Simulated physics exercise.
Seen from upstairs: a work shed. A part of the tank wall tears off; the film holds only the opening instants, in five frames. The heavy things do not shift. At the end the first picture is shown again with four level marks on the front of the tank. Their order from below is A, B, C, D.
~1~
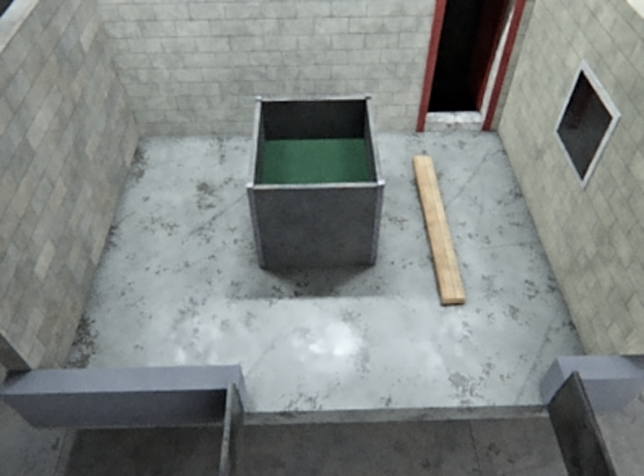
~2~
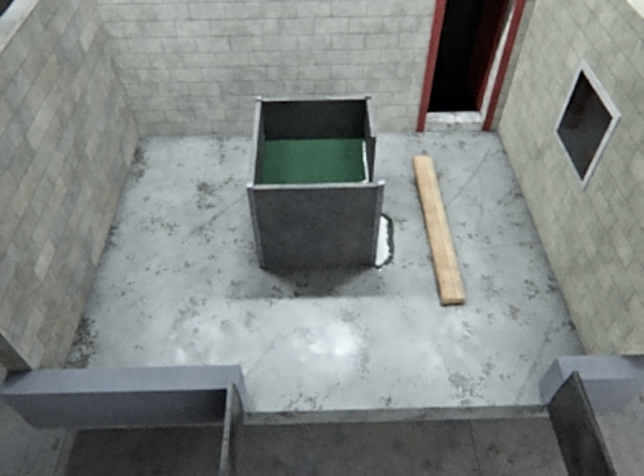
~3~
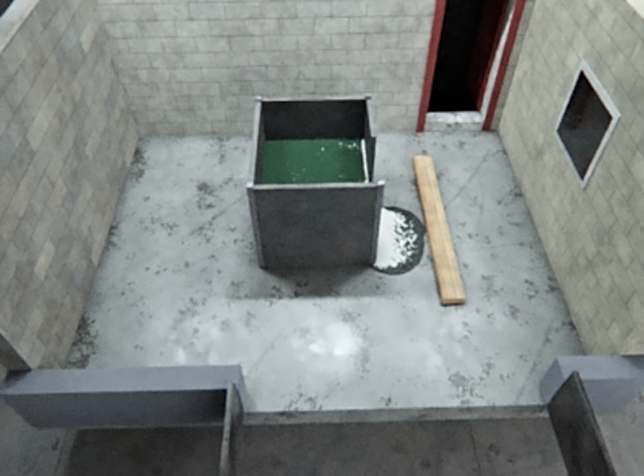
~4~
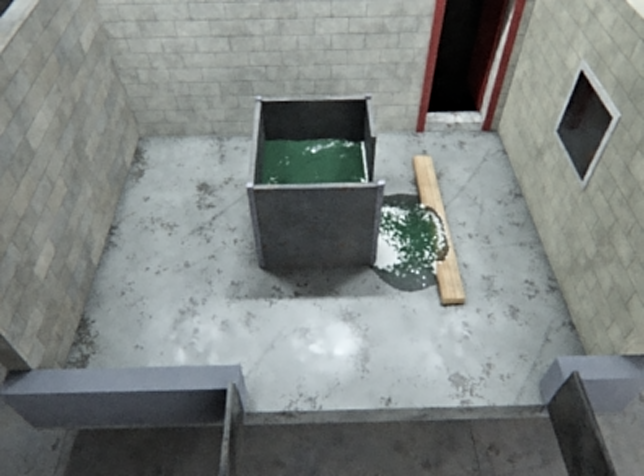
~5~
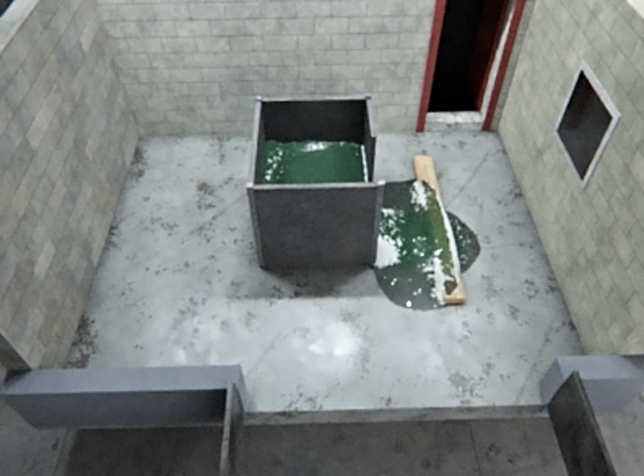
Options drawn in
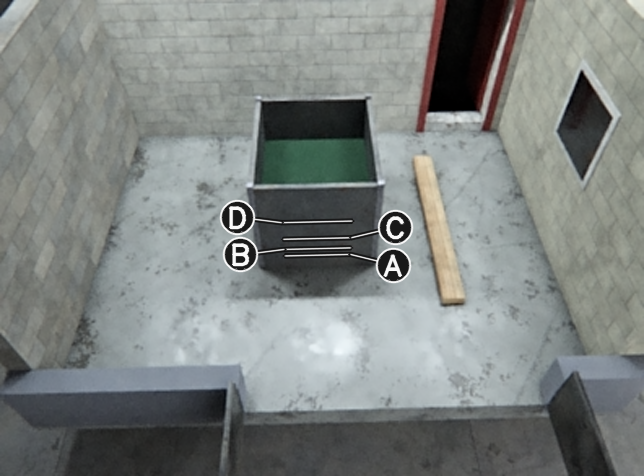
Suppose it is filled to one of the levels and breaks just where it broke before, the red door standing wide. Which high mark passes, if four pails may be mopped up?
Line D just does it.
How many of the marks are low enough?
All of them.
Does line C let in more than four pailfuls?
No, not at all.
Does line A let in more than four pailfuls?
No, that is safe.
On the marked copy, A at (317, 255); B at (317, 248); C at (317, 238); D at (316, 221); from the bottom up A, B, C, D.
With A, nothing gets over.
With B, nothing gets over.
With C, nothing gets over.
With D, a bucket or two gets in.
